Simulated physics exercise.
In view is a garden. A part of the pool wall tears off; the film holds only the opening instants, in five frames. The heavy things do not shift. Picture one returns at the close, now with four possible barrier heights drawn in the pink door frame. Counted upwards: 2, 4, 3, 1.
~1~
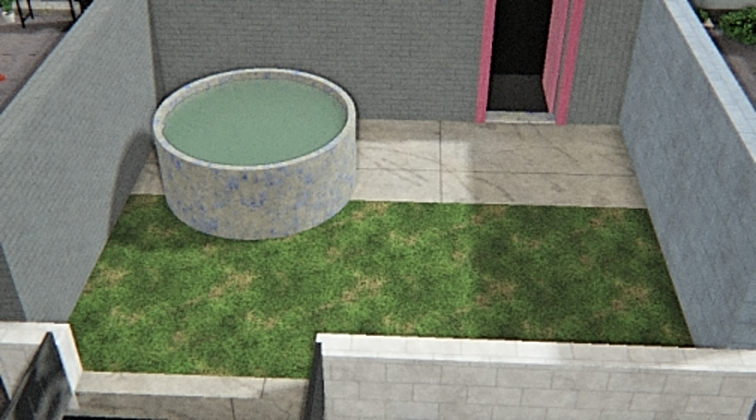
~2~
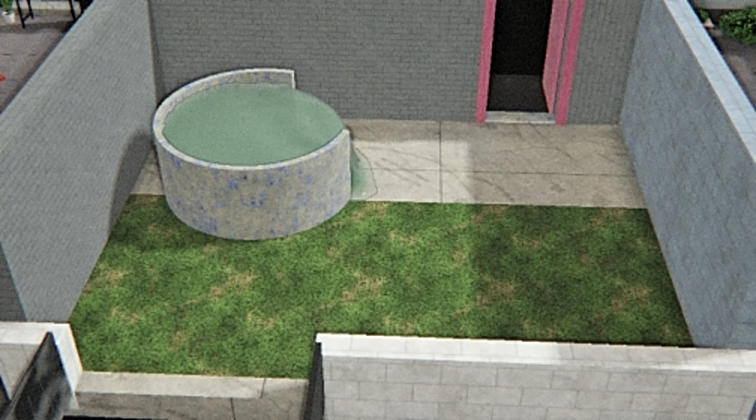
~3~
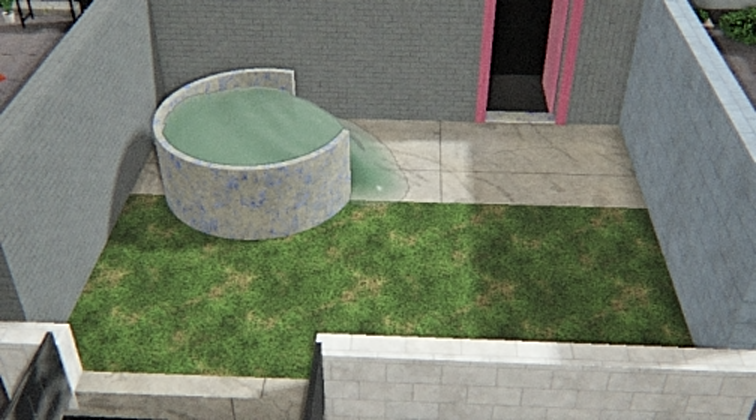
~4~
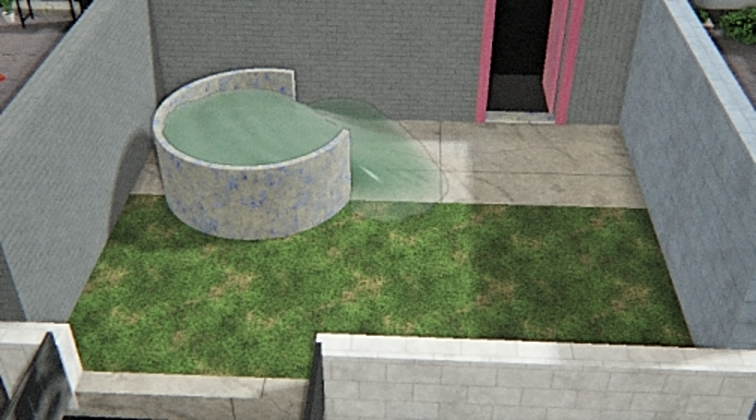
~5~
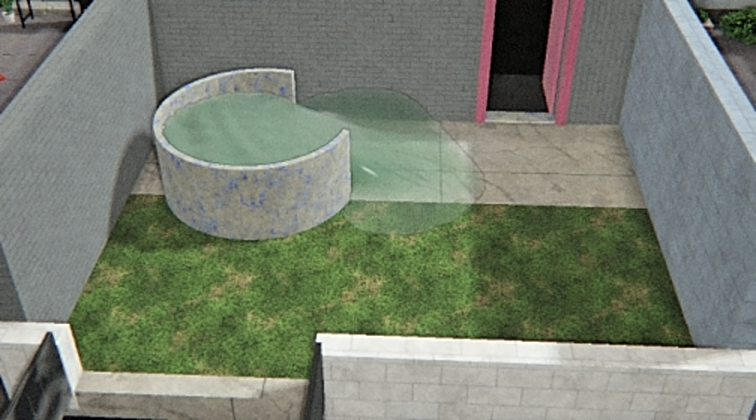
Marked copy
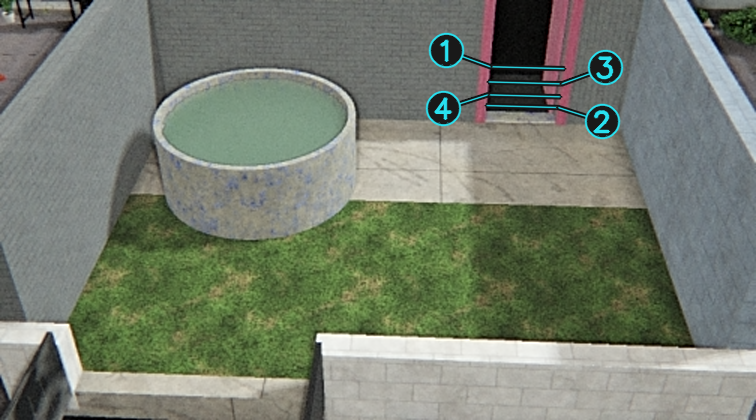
Greenish water rests level in a round, mottled stone pool at the left of a walled garden, seen from above by a camera that stays still. Patchy green grass lies in front, with pale paving behind and a pink-framed doorway in the grey back wall. The pool's right rear side disappears, and water pours through the gap, spreading rightward across the paving and onto the grass's edge.
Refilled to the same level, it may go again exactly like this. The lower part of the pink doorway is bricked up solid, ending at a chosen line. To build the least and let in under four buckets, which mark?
2 is the one.
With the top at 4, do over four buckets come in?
No, not at all.
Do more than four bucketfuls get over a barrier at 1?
No.
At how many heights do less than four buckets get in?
All four.
In cyan, 1 at (527, 67); 2 at (522, 106); 3 at (525, 82); 4 at (523, 95); from the bottom up 2, 4, 3, 1.
With 1, nothing gets over.
With 2, a splash gets over, under a bucket.
With 3, nothing gets over.
With 4, nothing gets over.
